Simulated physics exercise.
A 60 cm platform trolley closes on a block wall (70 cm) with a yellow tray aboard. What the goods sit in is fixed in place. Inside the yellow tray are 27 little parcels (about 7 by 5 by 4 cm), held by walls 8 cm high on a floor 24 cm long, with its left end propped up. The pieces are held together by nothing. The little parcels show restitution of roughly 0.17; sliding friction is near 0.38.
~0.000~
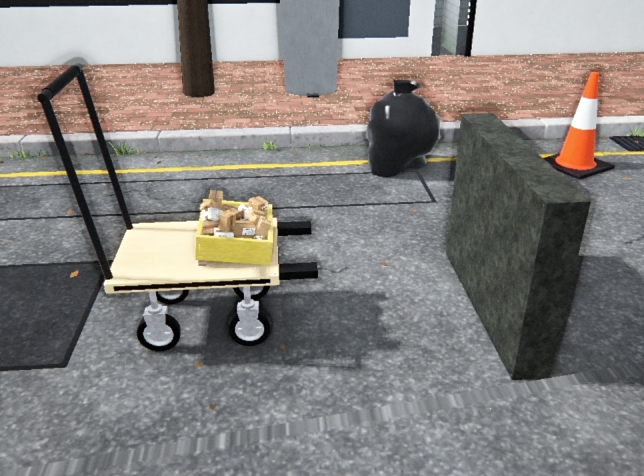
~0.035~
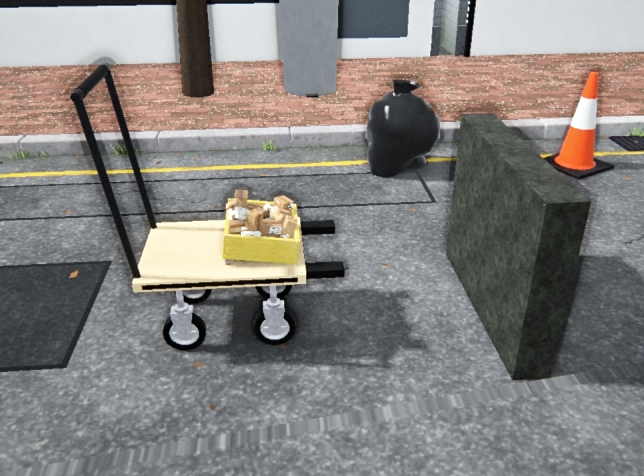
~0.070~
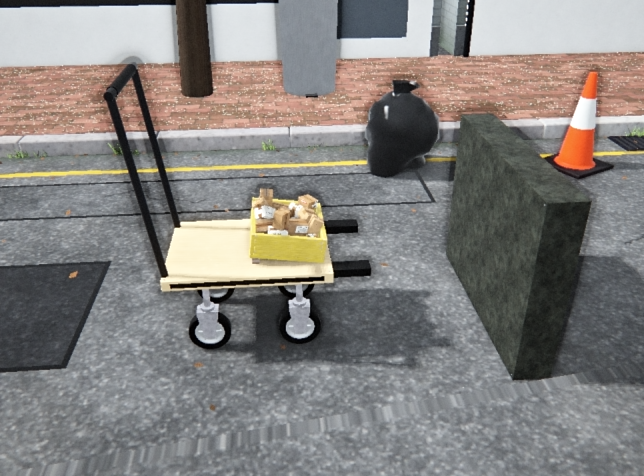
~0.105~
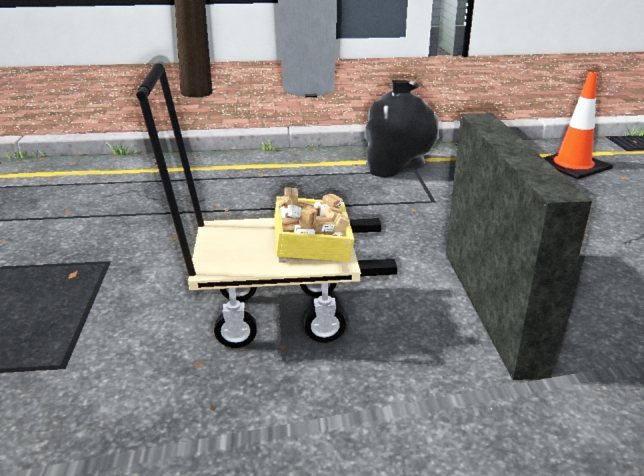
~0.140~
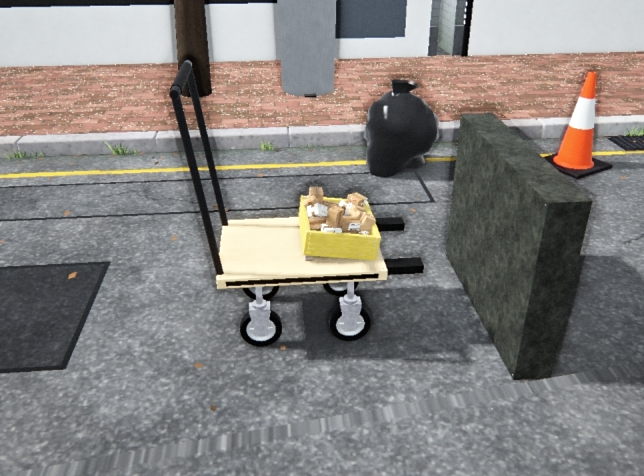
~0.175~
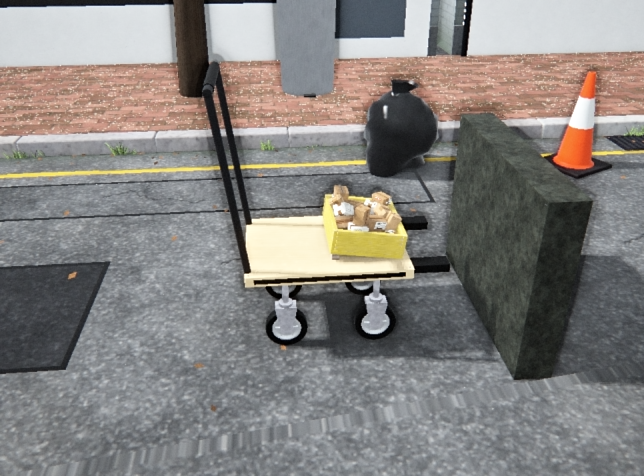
On a grey street beside a brick pavement, a platform trolley carrying a yellow tray of little parcels rolled steadily to the right, closing in on a dark block wall near an orange cone.
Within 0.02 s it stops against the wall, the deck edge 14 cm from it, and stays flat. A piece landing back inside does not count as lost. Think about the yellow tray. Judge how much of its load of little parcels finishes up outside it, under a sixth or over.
The part outside is above a sixth.
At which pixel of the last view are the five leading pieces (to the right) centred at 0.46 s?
Their mean place is near (467, 209).
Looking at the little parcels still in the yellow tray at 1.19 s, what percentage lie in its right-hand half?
That comes to roughly 60 in a hundred.
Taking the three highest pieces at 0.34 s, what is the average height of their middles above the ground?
Around 56 centimetres.
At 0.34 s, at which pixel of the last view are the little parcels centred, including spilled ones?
(422, 215).
After 0.24 s, the buffers strike the wall.
After 0.34 s, 2 of 27 out of the yellow tray.
After 0.46 s, 6 of 27 out of the yellow tray.
After 0.69 s, 7 of 27 out of the yellow tray.
Outcome (at 1.19 s), 7 of 27 out of the yellow tray. Asked share, 7 of 27, 26 per cent.
